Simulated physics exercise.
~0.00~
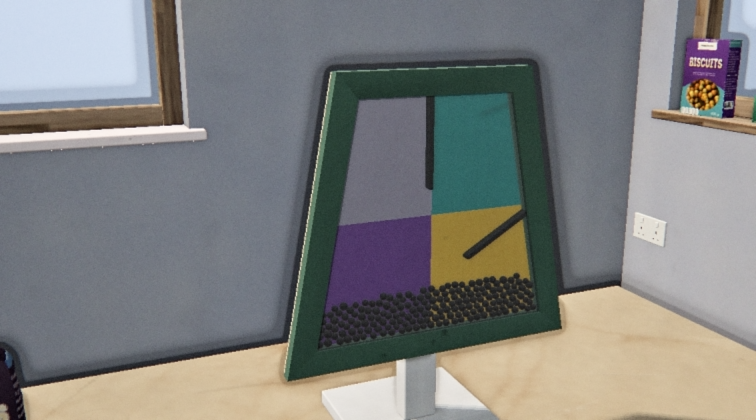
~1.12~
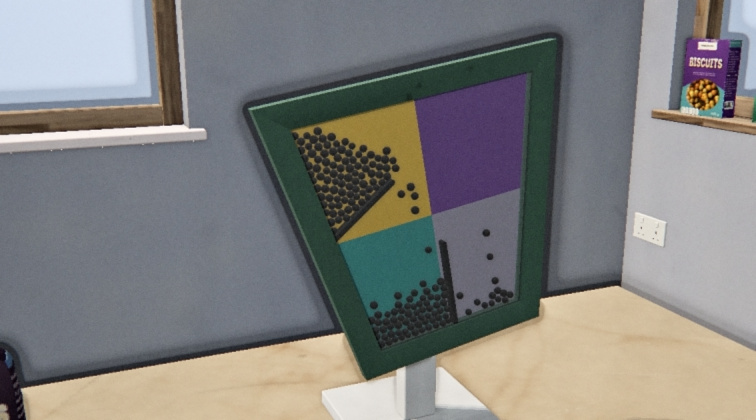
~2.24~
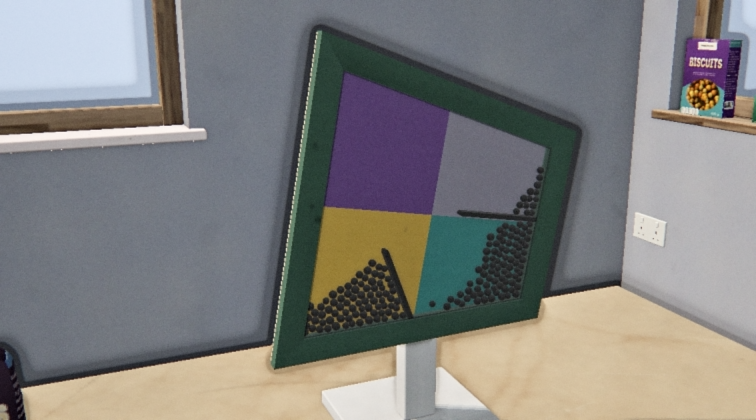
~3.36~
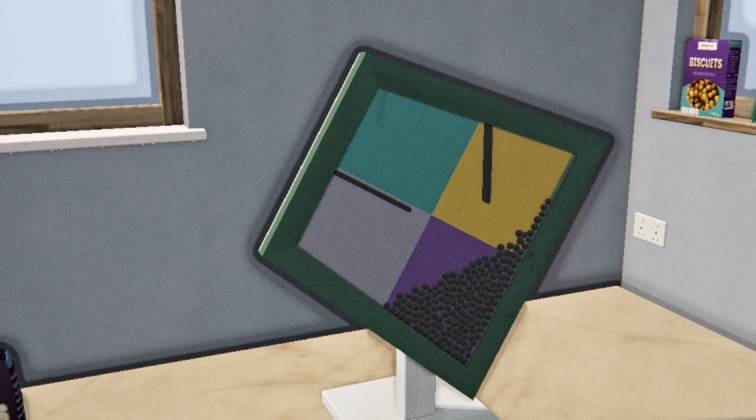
On a pale countertop in a room corner, a green-framed panel with four coloured quarters turns nearly upside down on its white stand, then swings back past its starting position. Black beads tumble around the internal bars and end heaped mostly in the purple quarter at lower right.
